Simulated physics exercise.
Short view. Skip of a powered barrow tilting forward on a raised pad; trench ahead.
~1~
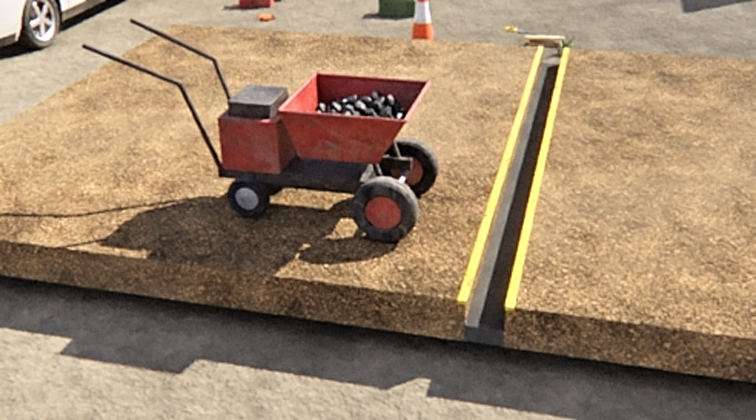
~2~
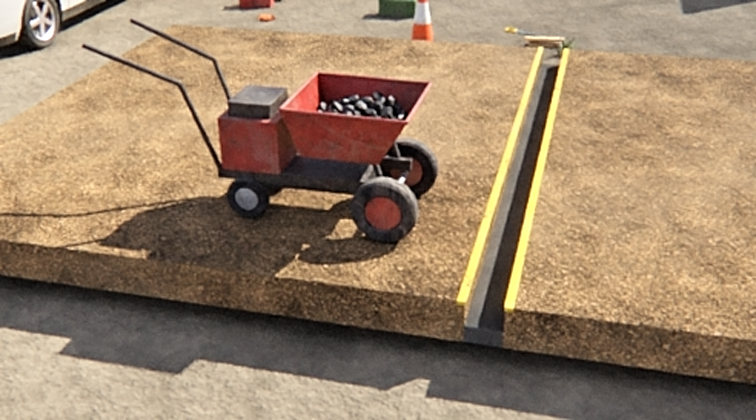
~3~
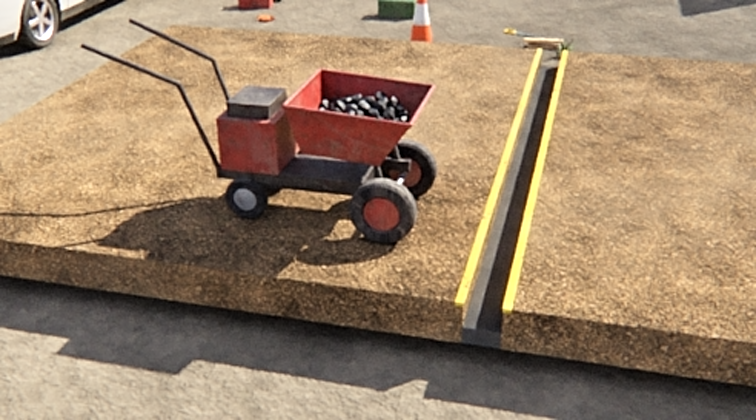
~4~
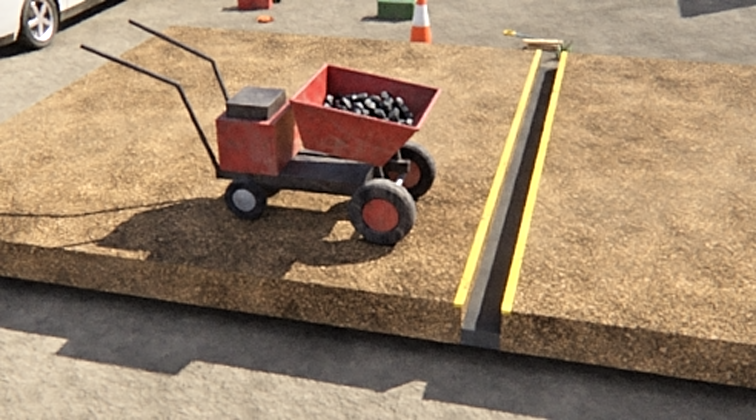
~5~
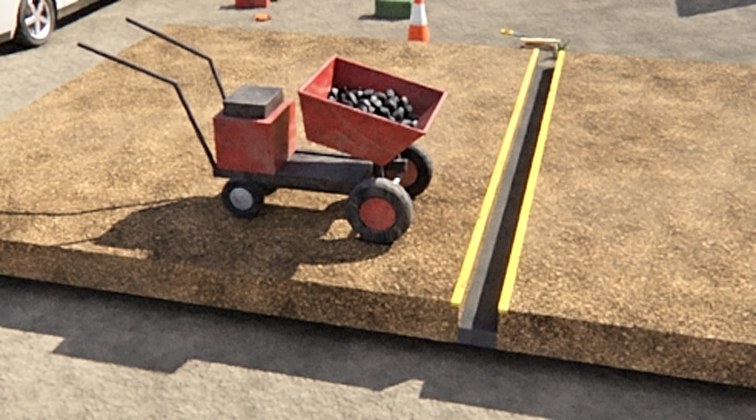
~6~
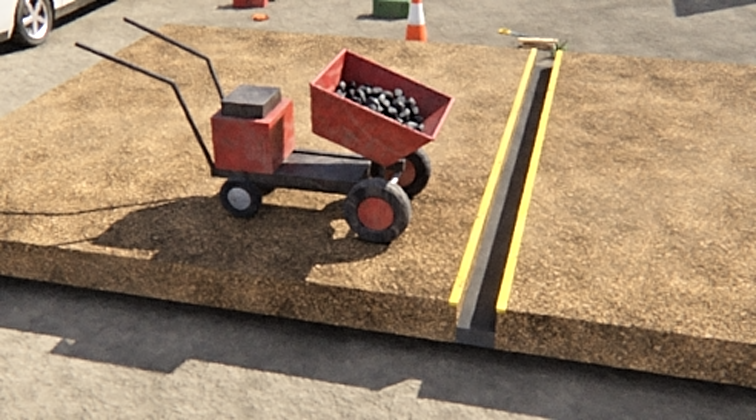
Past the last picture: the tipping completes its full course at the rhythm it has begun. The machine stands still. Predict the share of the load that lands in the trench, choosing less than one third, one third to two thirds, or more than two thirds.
Trench gets above two thirds.
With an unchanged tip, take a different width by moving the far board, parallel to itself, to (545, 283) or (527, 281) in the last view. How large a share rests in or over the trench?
Near 100 % and 90 %.
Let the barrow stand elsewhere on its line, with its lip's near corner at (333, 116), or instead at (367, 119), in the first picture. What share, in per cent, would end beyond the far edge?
Roughly 0 per cent, and 0 per cent.
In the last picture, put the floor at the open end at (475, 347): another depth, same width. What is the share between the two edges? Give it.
Something close to 80 per cent.
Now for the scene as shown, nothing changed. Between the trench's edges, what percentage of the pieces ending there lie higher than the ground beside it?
I'd say around 30 percent.
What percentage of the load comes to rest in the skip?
Share in the skip: Around 0 %.
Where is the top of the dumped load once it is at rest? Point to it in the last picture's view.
I'd mark the summit at roughly pixel (503, 218).
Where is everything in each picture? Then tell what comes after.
Lip of the skip at (405, 122), level; top of the load at (352, 117), lumps of coal; first edge of the trench at (471, 271); far edge at (516, 276), the trench under half as wide as the skip, and about half as deep as wide, in the first picture.
Lip of the skip at (406, 123), level; top of the load at (352, 116), in the second picture.
Lip of the skip at (410, 126), tipped barely; top of the load at (354, 115), in the third picture.
Lip of the skip at (417, 130), tipped a little; top of the load at (359, 114), in the fourth picture.
Lip of the skip at (424, 134), tipped a little; top of the load at (345, 107), in the fifth picture.
Lip of the skip at (432, 140), tipped clearly; top of the load at (352, 103); first edge of the trench at (463, 272); far edge at (508, 278), in the sixth picture.
Soon, skip tipped steeply; all in the skip.
A while on, skip tipped right over; most in the skip; about a quarter in or heaped over the trench; a small part beyond it.
Towards the end, skip tipped right over; a small part in the skip; about two thirds in or heaped over the trench; about a quarter beyond it.
Finally, skip tipped right over; a stray few in the skip; a stray few short of the trench; most in or heaped over the trench; about a quarter beyond it.
